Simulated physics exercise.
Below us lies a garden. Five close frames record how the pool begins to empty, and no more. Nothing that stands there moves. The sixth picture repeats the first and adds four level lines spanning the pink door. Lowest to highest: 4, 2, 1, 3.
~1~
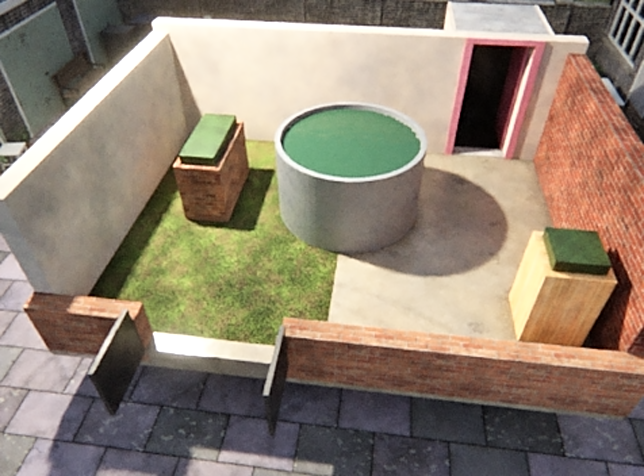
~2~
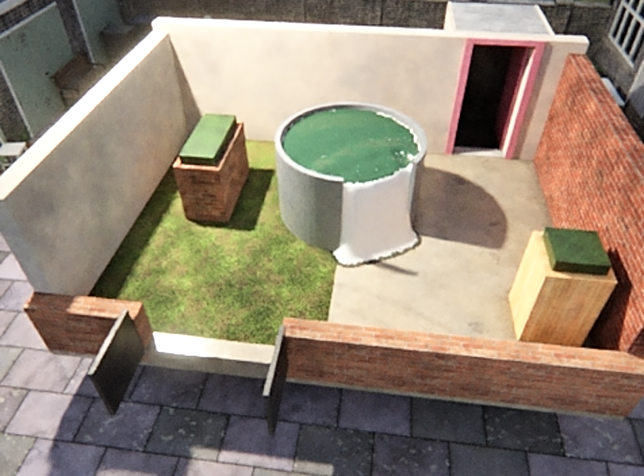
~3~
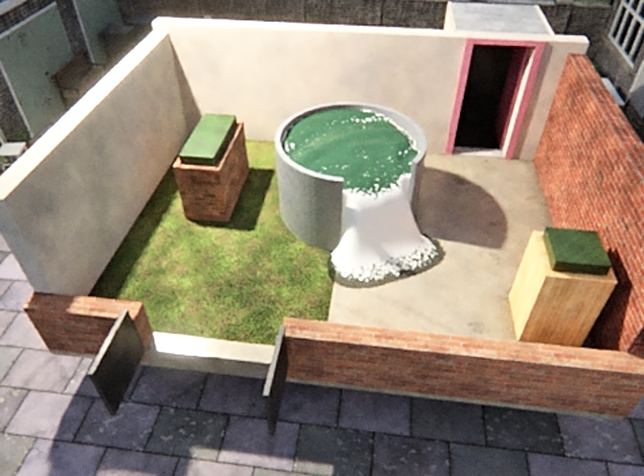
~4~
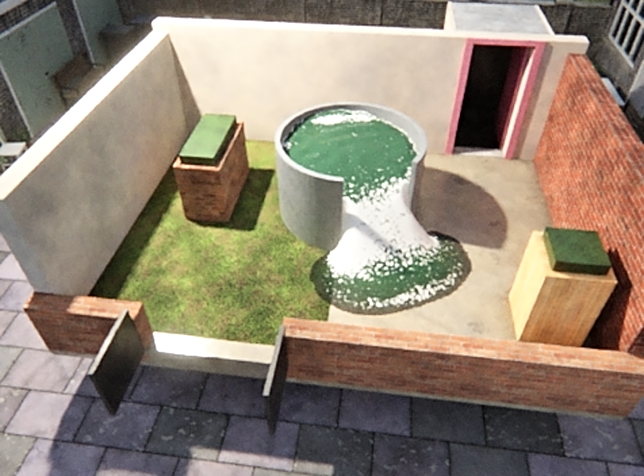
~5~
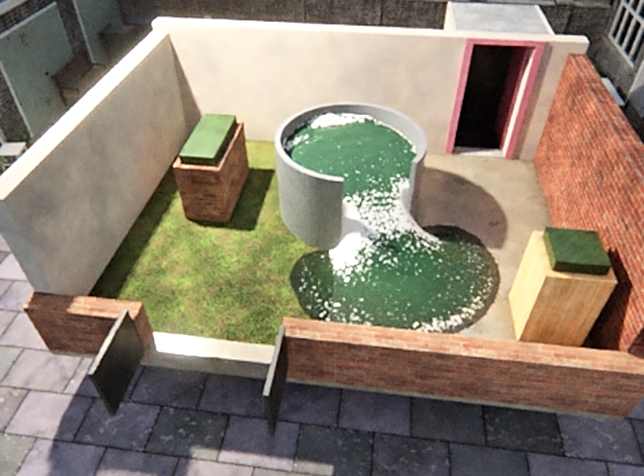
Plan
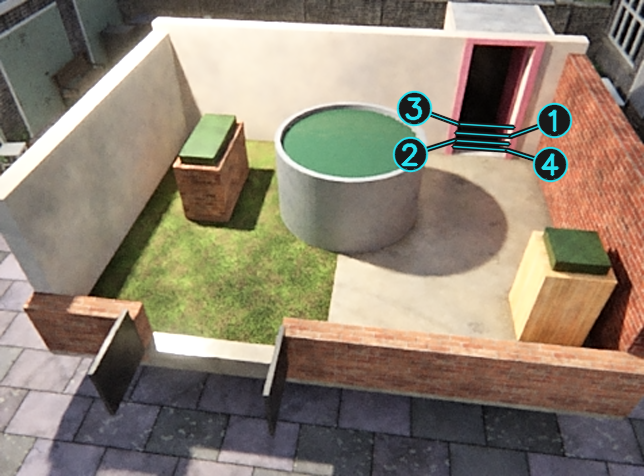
Green water poured through a gap in the front of a round gray pool in a walled garden, foaming white as it dropped, then spread in a widening puddle across the paving and grass.
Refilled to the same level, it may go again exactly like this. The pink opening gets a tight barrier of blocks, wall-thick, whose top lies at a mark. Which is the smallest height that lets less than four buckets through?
2 will do.
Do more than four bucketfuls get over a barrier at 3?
No.
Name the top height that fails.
4 it is.
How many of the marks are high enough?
Three of the four.
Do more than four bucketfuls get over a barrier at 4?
Yes, that goes wrong.
On the marked copy, 1 at (483, 134); 2 at (481, 142); 3 at (485, 125); 4 at (480, 148); from the bottom up 4, 2, 1, 3.
Choosing 1, nothing gets over.
Choosing 2, a splash gets over, under a bucket.
Choosing 3, nothing gets over.
Choosing 4, about 11 bucketfuls get in.
